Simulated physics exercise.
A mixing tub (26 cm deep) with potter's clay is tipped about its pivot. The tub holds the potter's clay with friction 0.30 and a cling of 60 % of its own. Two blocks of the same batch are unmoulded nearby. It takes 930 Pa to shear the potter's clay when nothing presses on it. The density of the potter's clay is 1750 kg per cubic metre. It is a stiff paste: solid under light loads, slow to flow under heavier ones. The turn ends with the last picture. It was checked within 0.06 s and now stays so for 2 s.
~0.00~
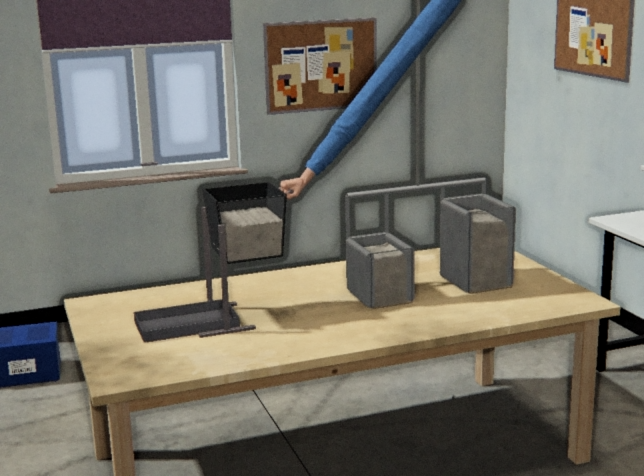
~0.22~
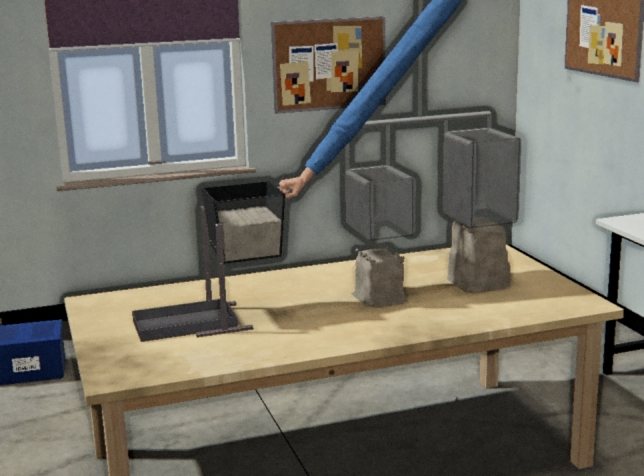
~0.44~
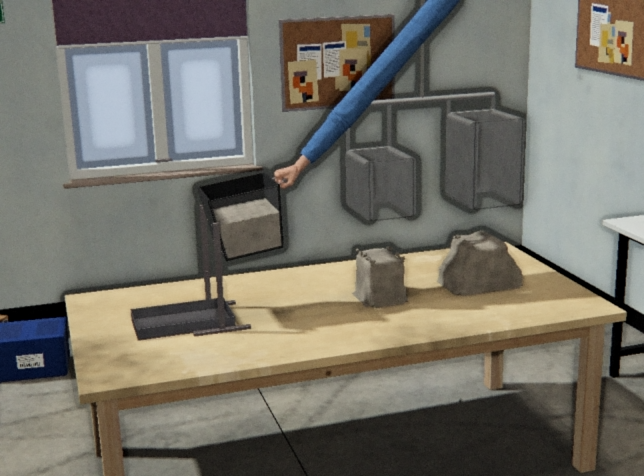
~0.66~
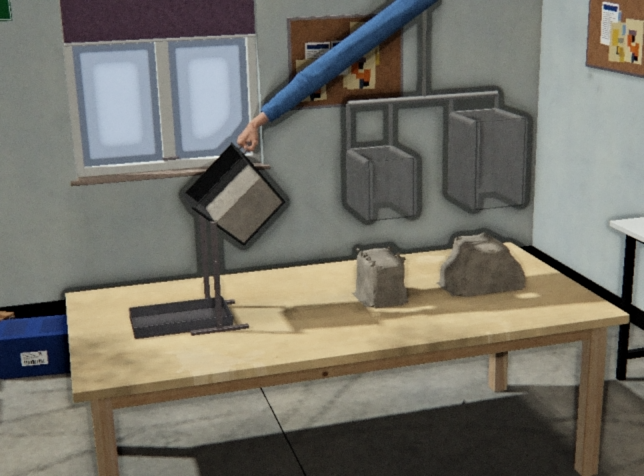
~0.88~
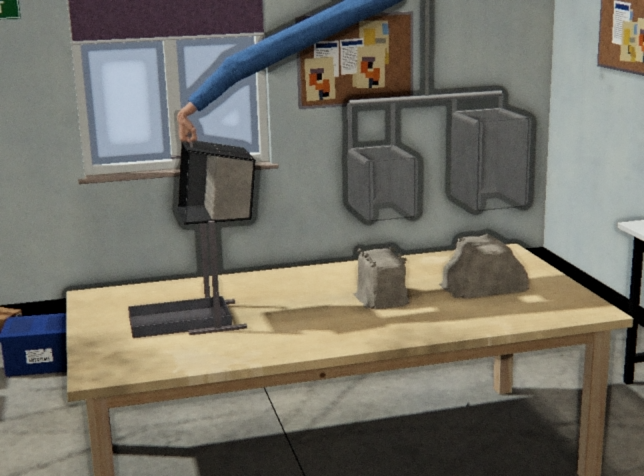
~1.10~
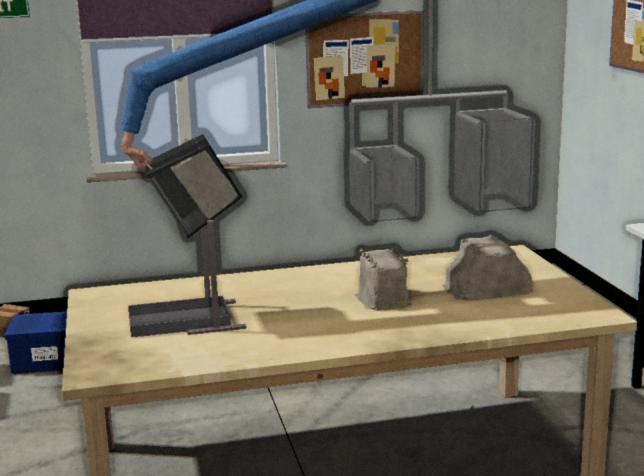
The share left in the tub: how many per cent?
Expect roughly 0 %.
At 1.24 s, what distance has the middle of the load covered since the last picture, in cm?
Some 10 cm.
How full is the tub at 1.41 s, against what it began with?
Near 20 %.
After 1.24 s, the tub is at 118 degrees and holds 93 %.
After 1.41 s, the tub is at 118 degrees and holds 21 %.
After 1.58 s, the tub is at 118 degrees and holds 0 %.
After 1.75 s, the tub is at 118 degrees and holds 0 %.
After 3.10 s, the tub is at 118 degrees and holds 0 %.
